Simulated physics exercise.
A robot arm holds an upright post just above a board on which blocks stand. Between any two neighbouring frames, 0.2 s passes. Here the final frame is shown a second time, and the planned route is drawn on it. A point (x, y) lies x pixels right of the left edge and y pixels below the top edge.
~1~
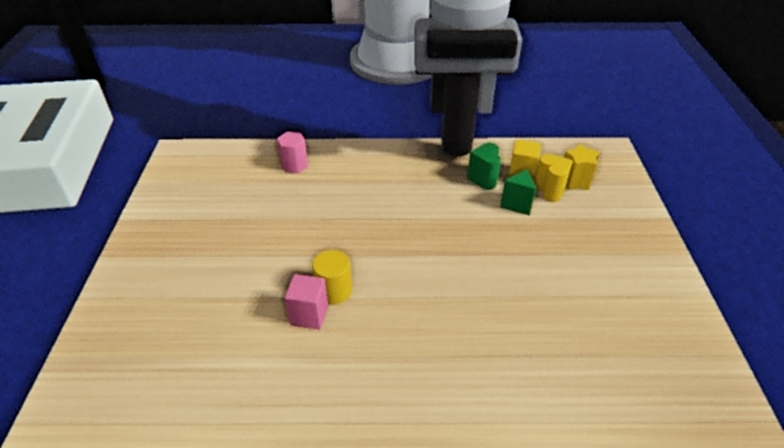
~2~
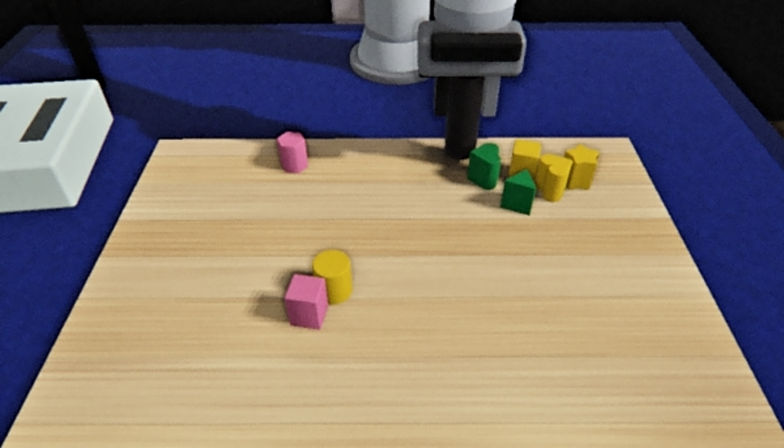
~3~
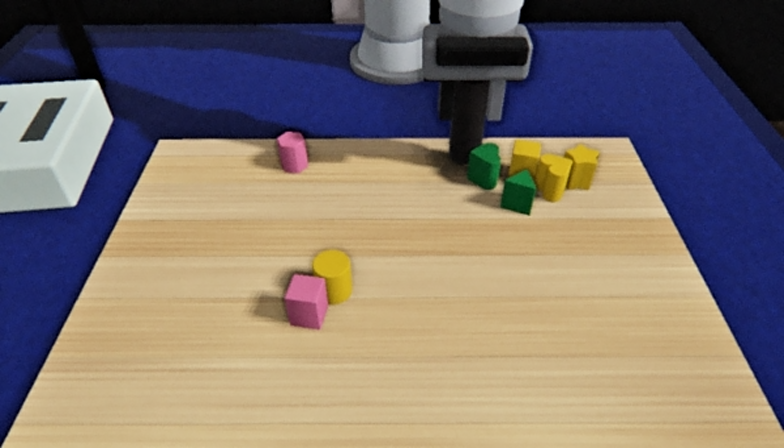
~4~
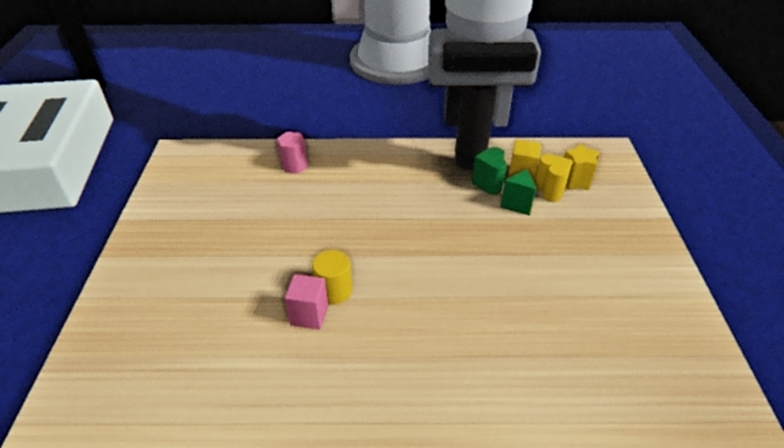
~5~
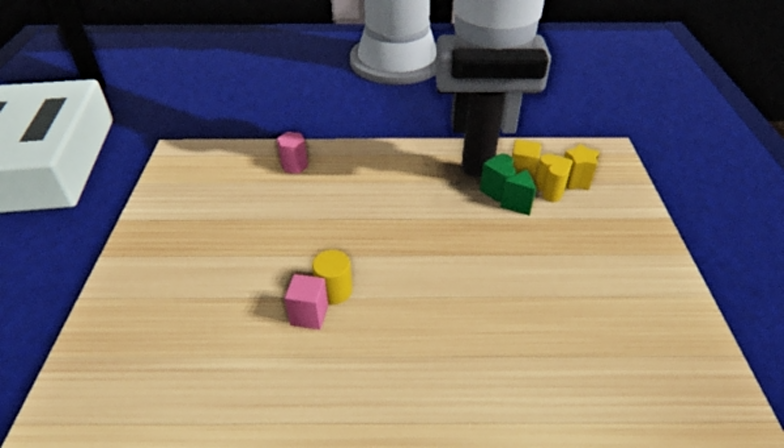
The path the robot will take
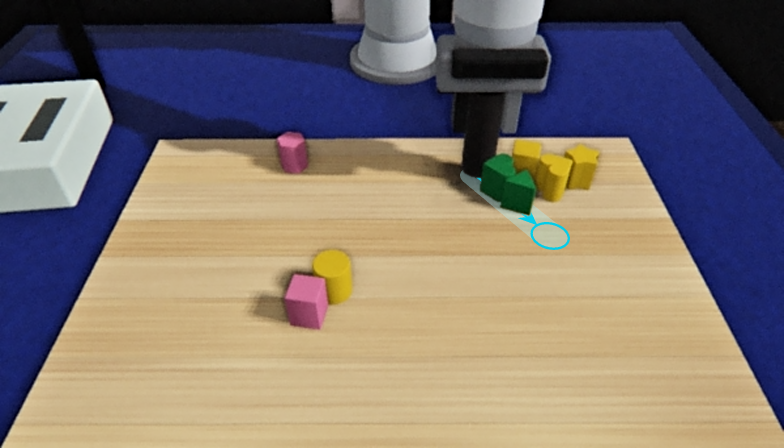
A pale wooden board on a blue-covered table is seen from above its front edge, the view fixed. Green and yellow blocks cluster at the upper right beside a robot arm's dark upright post, with a pink block at the upper left and a pink cube beside a yellow cylinder nearer the middle. The post edges right and slightly forward, then pushes the green heart-shaped block toward the green triangle.
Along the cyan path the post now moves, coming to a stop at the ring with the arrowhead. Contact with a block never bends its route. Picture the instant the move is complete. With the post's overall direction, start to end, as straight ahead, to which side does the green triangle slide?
Towards the left-hand side.
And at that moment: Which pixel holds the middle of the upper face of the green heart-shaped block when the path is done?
Its top middle will sit at (585, 226).
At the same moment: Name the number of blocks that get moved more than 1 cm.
Two blocks move.
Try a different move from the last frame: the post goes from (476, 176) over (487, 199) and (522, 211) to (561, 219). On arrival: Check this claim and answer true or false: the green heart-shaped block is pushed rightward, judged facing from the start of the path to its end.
True - the claim holds.
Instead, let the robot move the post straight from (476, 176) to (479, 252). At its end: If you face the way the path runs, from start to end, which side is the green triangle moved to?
It will end up to the left.
Path on the board, straight from (476, 176) to (550, 236).
What follows on the original path. One third of the way, post at (501, 187); green heart-shaped block at (524, 185), turned 20° clockwise; green triangle at (547, 194), turned 40° anticlockwise.
Two thirds of the way, post at (525, 207); green heart-shaped block at (553, 205), turned 15° clockwise; green triangle at (578, 208), turned 40° anticlockwise.
At the end, post at (552, 228); green heart-shaped block at (585, 226); green triangle at (607, 217), turned 65° anticlockwise; yellow square block in place.
